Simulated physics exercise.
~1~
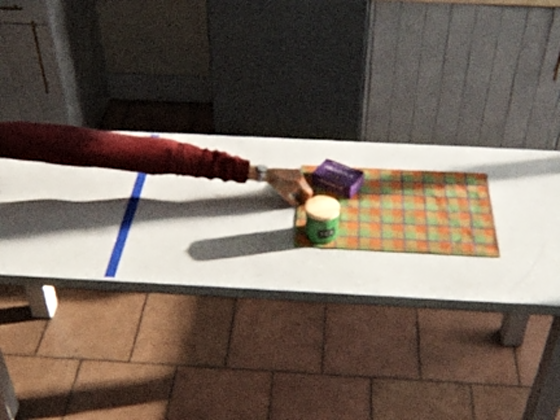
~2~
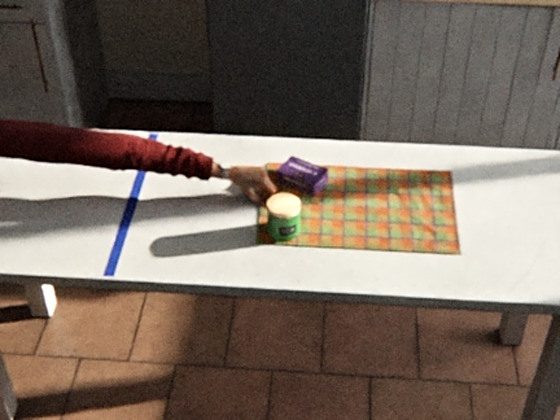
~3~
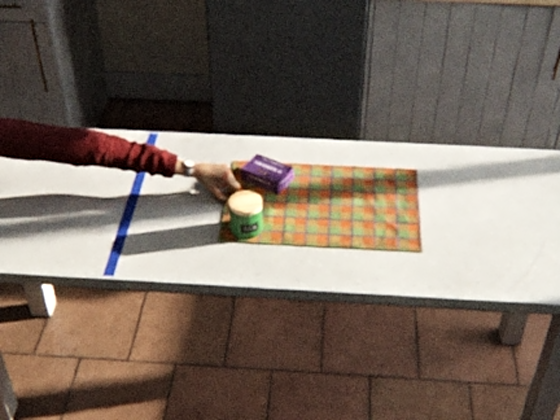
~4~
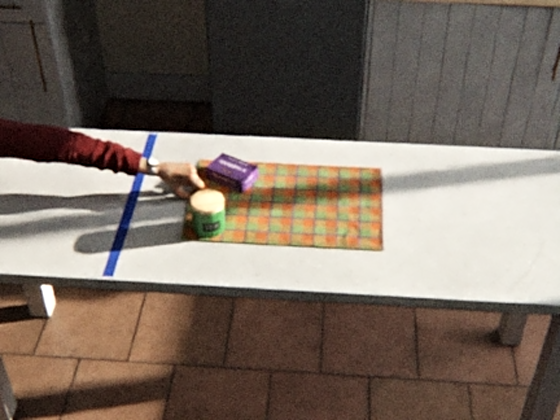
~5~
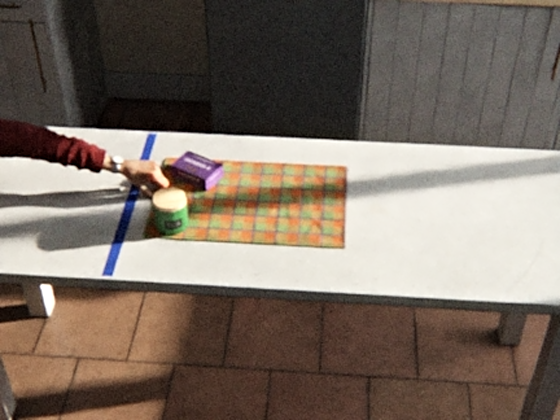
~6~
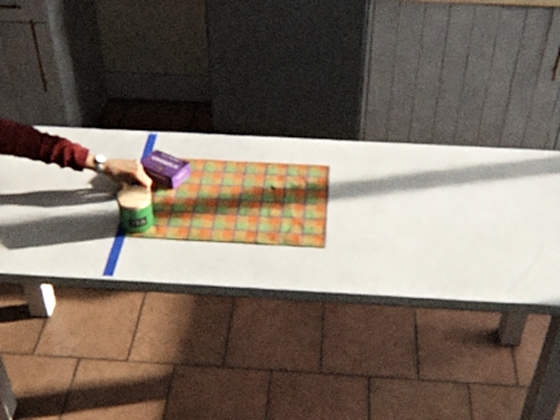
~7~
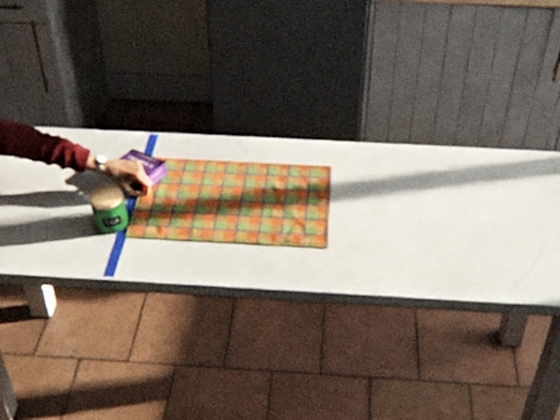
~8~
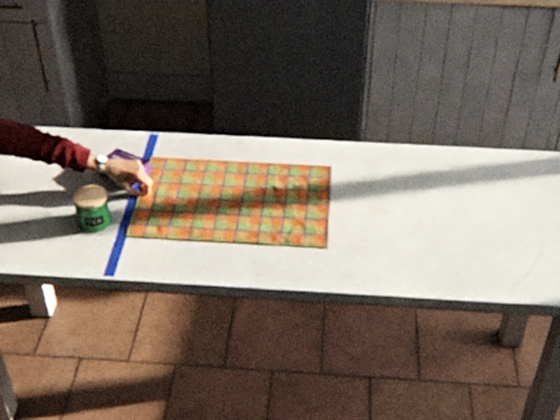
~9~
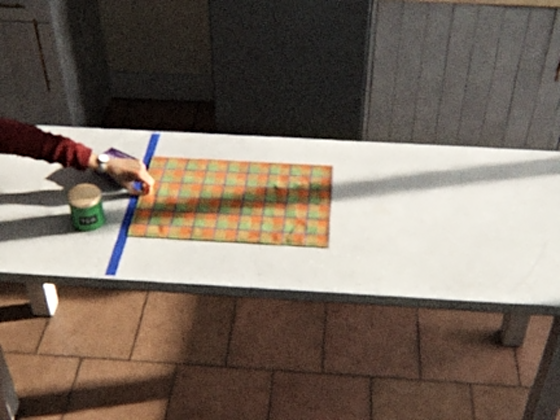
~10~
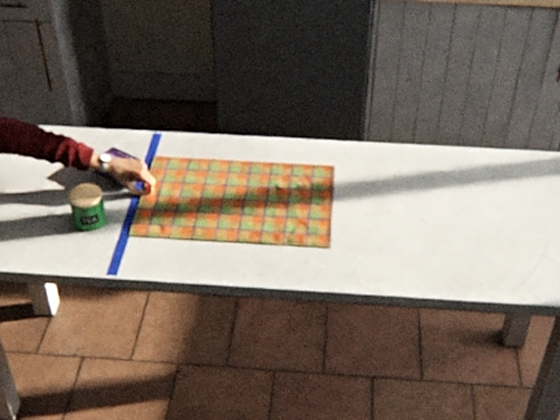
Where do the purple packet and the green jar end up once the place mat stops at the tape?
Both end up off the mat, past its front edge on the left. The green jar slides clear across the tape, and the purple packet also leaves the cloth and rests by the hand.
